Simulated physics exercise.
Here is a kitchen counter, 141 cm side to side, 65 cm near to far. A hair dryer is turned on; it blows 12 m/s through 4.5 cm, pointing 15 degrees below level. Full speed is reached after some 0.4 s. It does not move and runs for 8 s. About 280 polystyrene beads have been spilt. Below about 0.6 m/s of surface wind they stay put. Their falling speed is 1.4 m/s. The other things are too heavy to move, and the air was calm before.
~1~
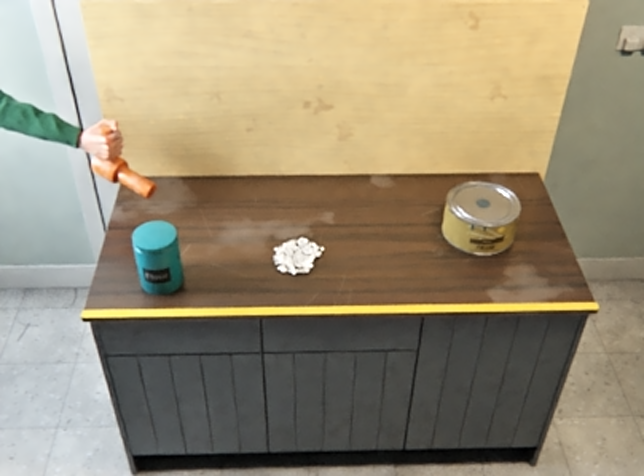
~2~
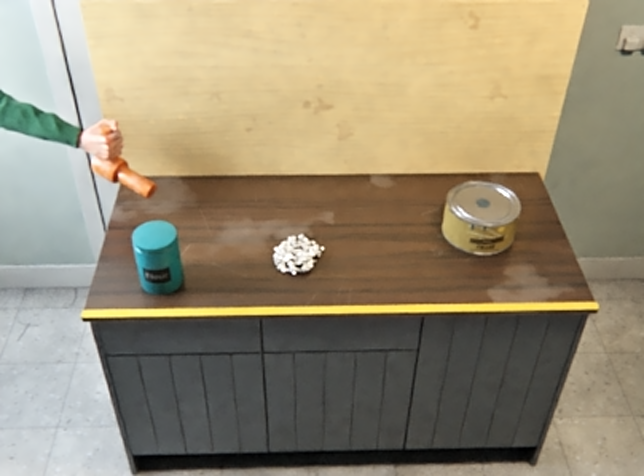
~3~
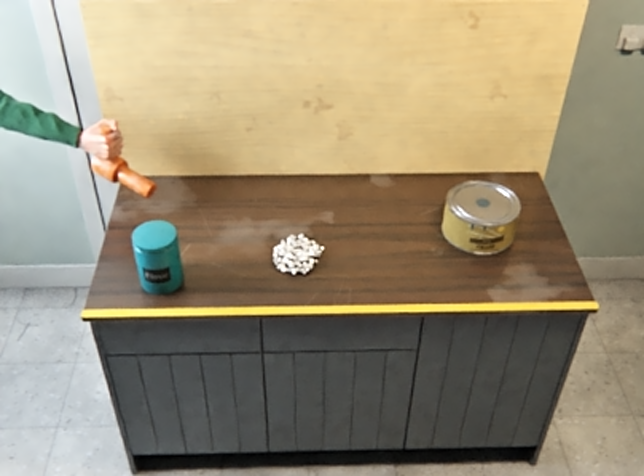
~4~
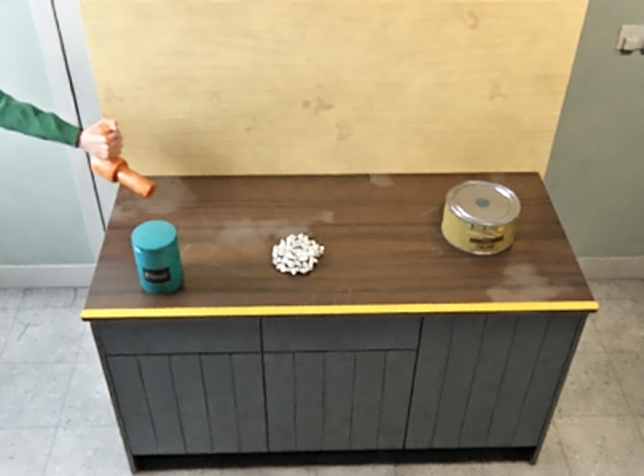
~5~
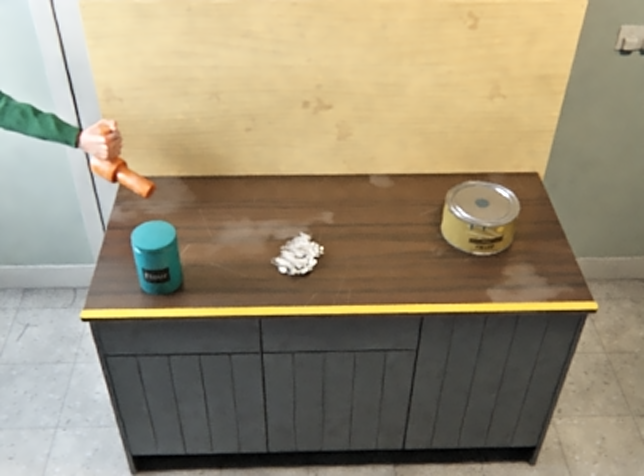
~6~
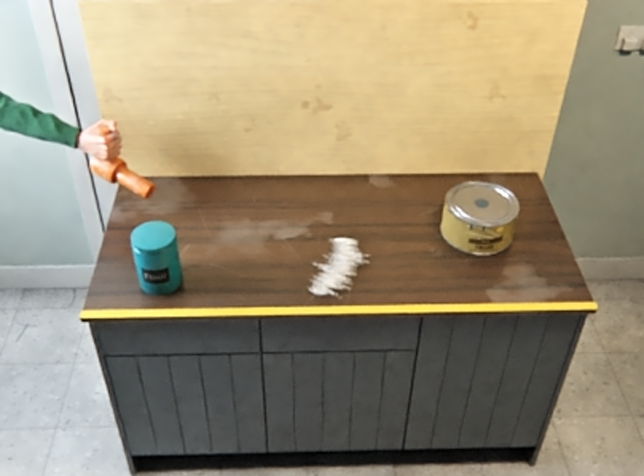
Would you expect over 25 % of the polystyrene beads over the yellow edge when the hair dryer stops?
More than a quarter over the yellow edge: Yes.
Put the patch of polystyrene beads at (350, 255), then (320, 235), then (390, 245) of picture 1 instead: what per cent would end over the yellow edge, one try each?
In that order: 30 %, 0 %, 10 %.
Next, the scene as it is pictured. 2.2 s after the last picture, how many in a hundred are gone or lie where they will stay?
Some 100 per cent.
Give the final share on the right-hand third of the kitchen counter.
Some 0 per cent.
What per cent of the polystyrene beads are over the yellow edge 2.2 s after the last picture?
Some 60 per cent.
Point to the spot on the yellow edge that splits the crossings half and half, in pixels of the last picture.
Near (419, 312).
Then, 1.2 s after the last picture, 8 % are on the move or not yet settled, 56 % are over the yellow edge.
Then, 2.2 s after the last picture, 2 % are on the move or not yet settled, 56 % are over the yellow edge.
Then, 4.0 s after the last picture, 0 % are on the move or not yet settled, 56 % are over the yellow edge.
Then, 7.6 s after the last picture, at the end, 56 % are over the yellow edge.
